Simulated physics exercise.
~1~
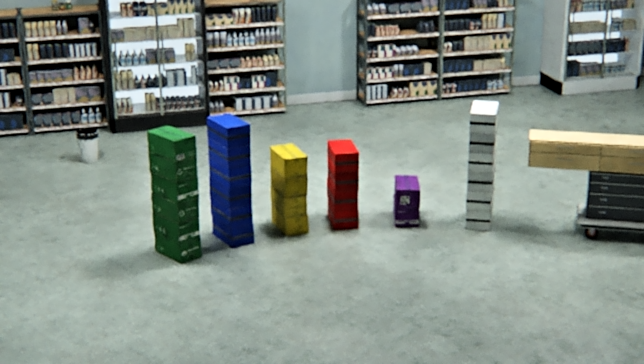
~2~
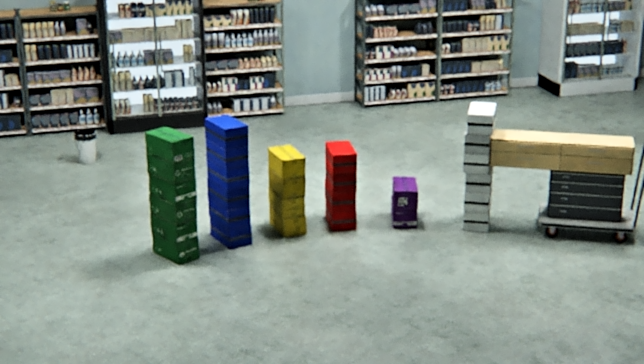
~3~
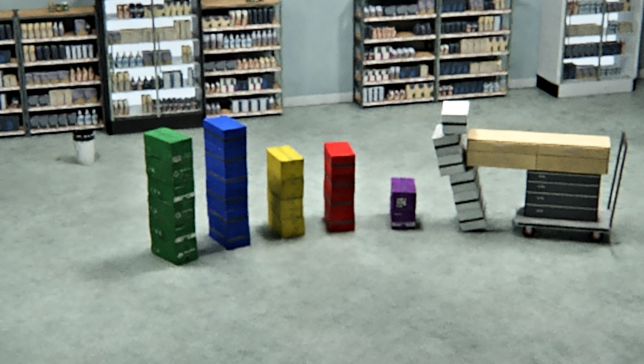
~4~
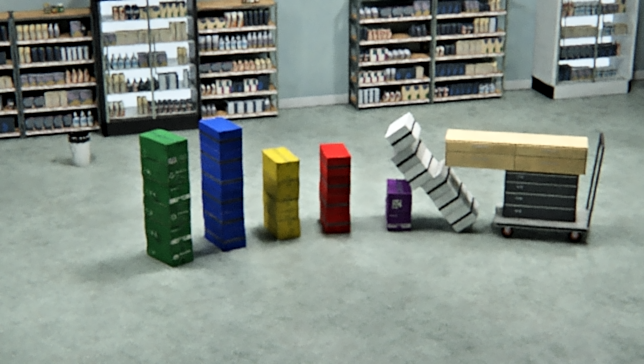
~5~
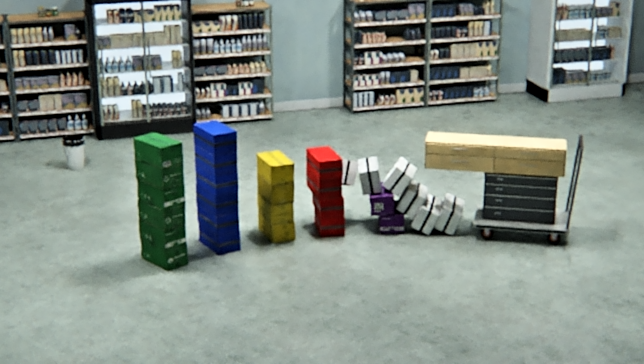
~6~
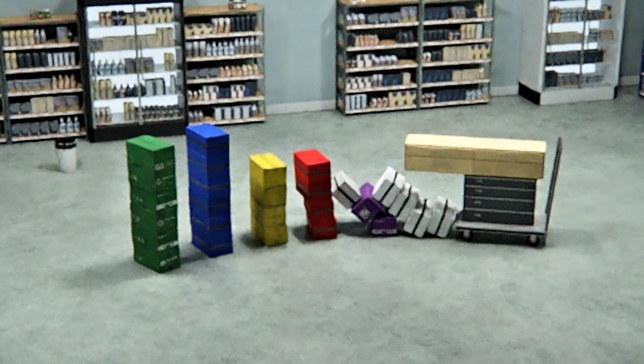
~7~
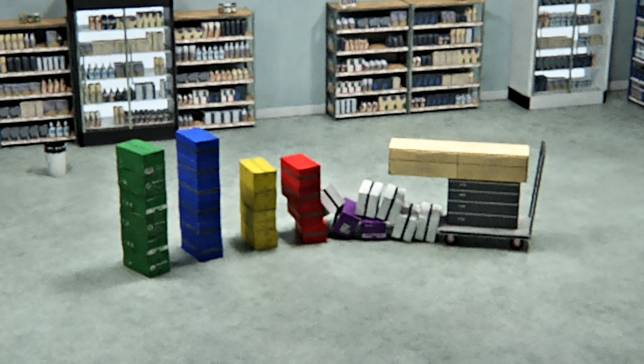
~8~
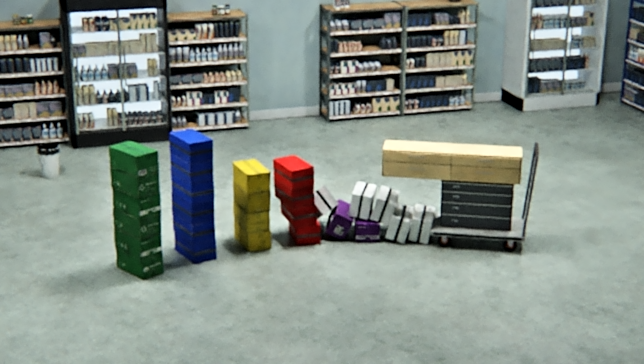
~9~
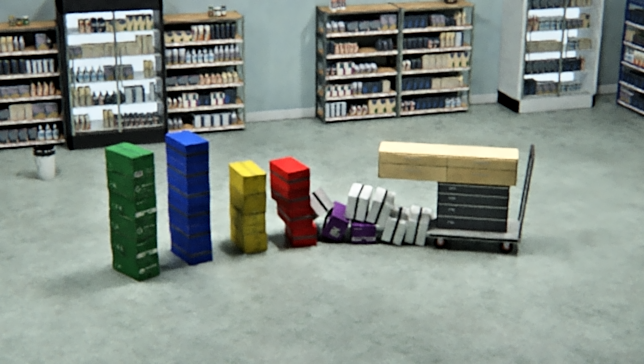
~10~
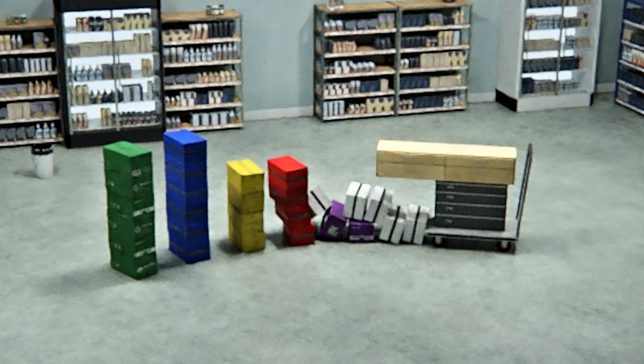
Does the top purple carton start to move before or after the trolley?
The top purple carton starts to move after the trolley, which is already rolling left before the white stack comes down on the purple cartons.
